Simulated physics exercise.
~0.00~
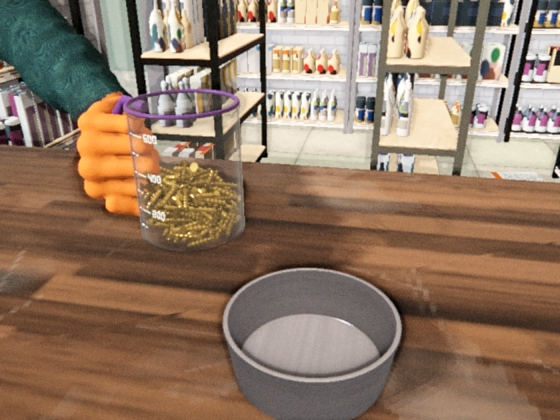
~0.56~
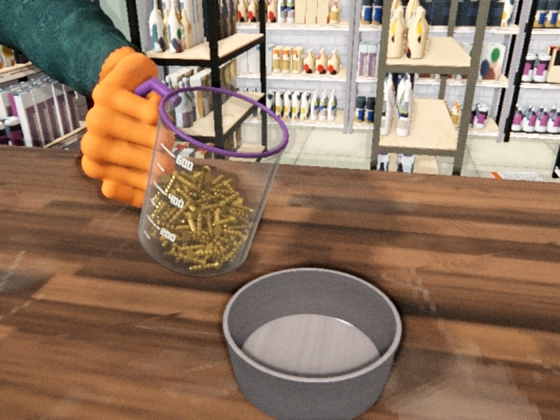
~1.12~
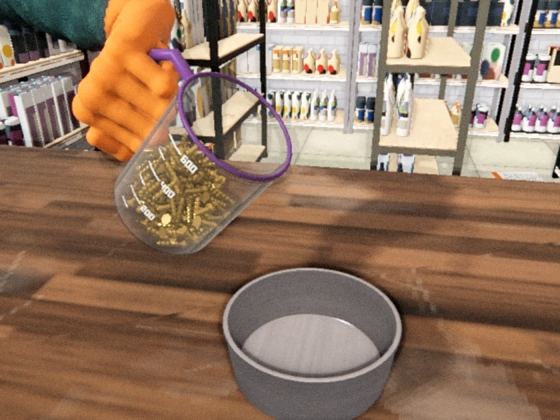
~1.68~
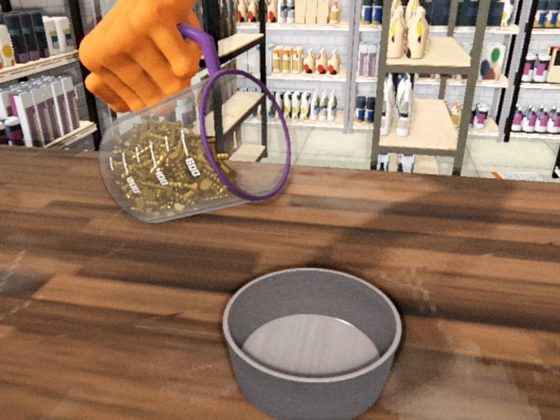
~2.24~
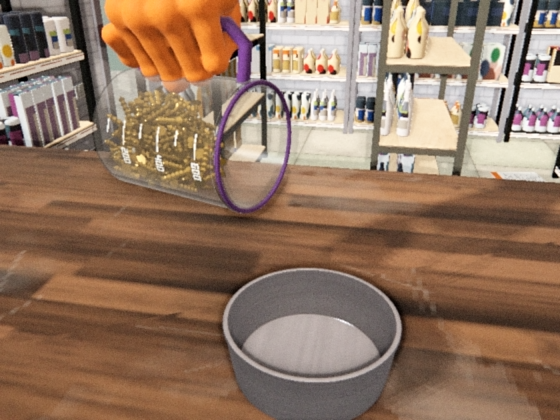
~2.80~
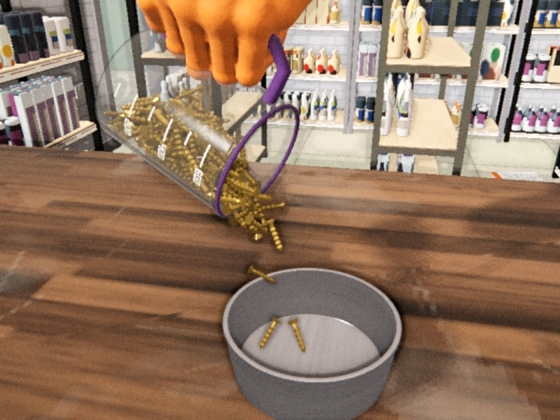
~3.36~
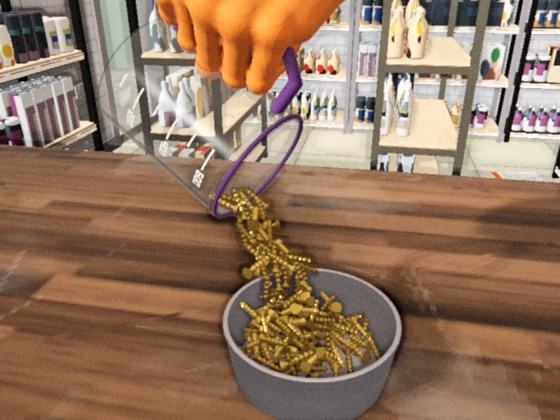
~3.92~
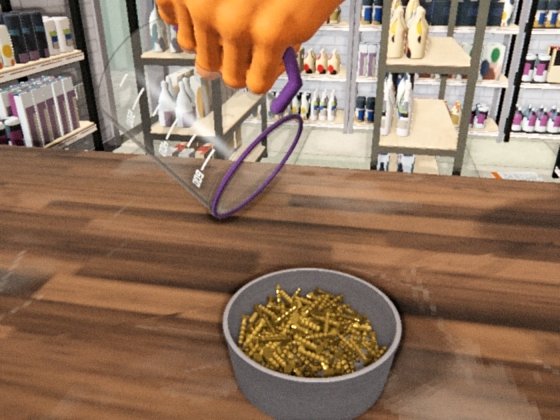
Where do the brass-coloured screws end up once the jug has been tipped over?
They all end up heaped in the grey dish, with none lying outside it on the table.
